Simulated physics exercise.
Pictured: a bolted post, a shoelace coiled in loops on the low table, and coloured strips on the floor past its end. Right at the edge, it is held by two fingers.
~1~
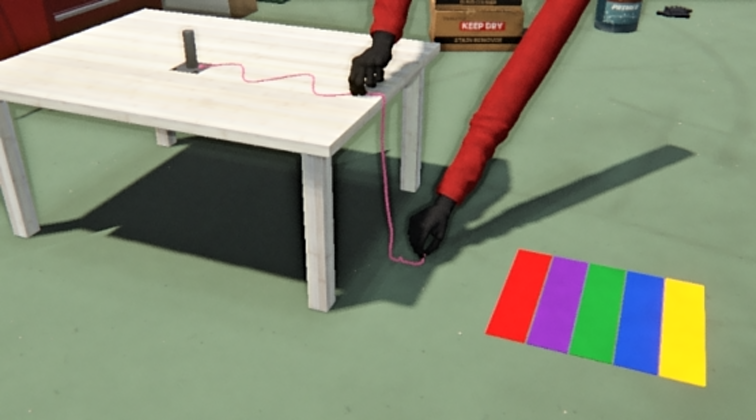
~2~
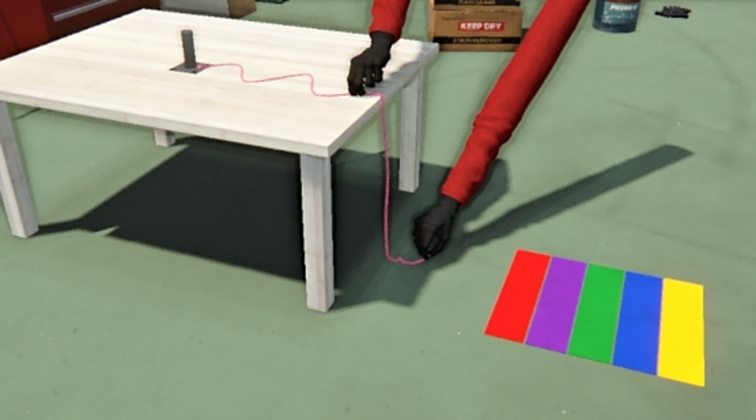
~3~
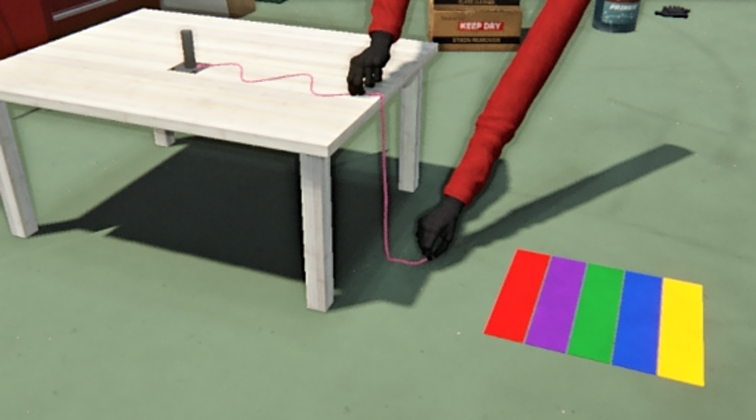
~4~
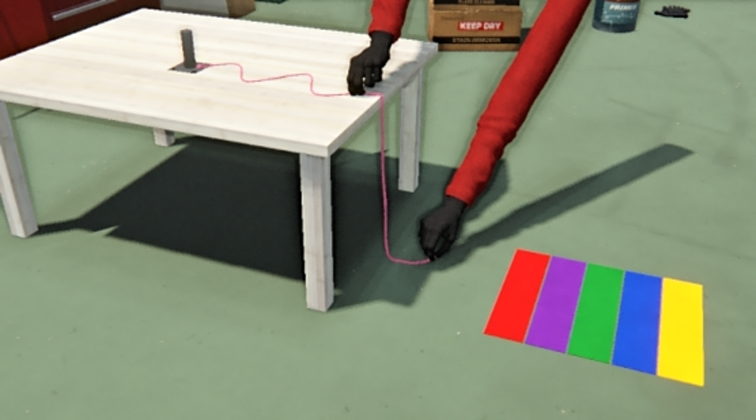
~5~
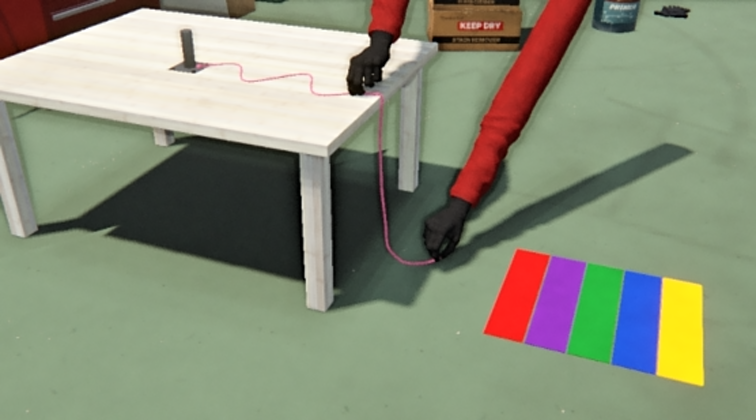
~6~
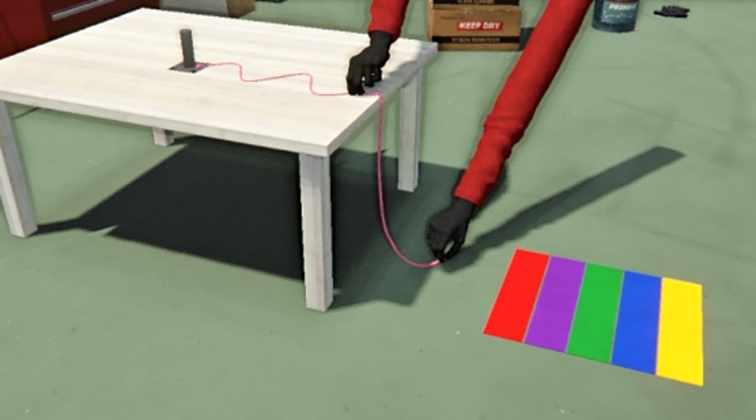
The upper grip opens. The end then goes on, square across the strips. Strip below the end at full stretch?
Blue.
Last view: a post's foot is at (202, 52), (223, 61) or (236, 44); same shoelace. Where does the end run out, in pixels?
Near (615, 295), (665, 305) and (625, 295).
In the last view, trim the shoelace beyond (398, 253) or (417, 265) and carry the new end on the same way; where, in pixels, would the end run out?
In order, around (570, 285) and (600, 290).
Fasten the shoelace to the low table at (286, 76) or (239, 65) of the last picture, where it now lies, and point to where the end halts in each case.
The spots come out as (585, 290) and (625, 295), in that order.
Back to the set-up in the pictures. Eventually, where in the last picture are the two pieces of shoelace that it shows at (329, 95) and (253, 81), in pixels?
In that view they reach (407, 119) and (288, 81).
A little later, end near (559, 283); over purple.
Next, end near (611, 293); over green.
When it is tight, end near (642, 300); over blue. The blue one.
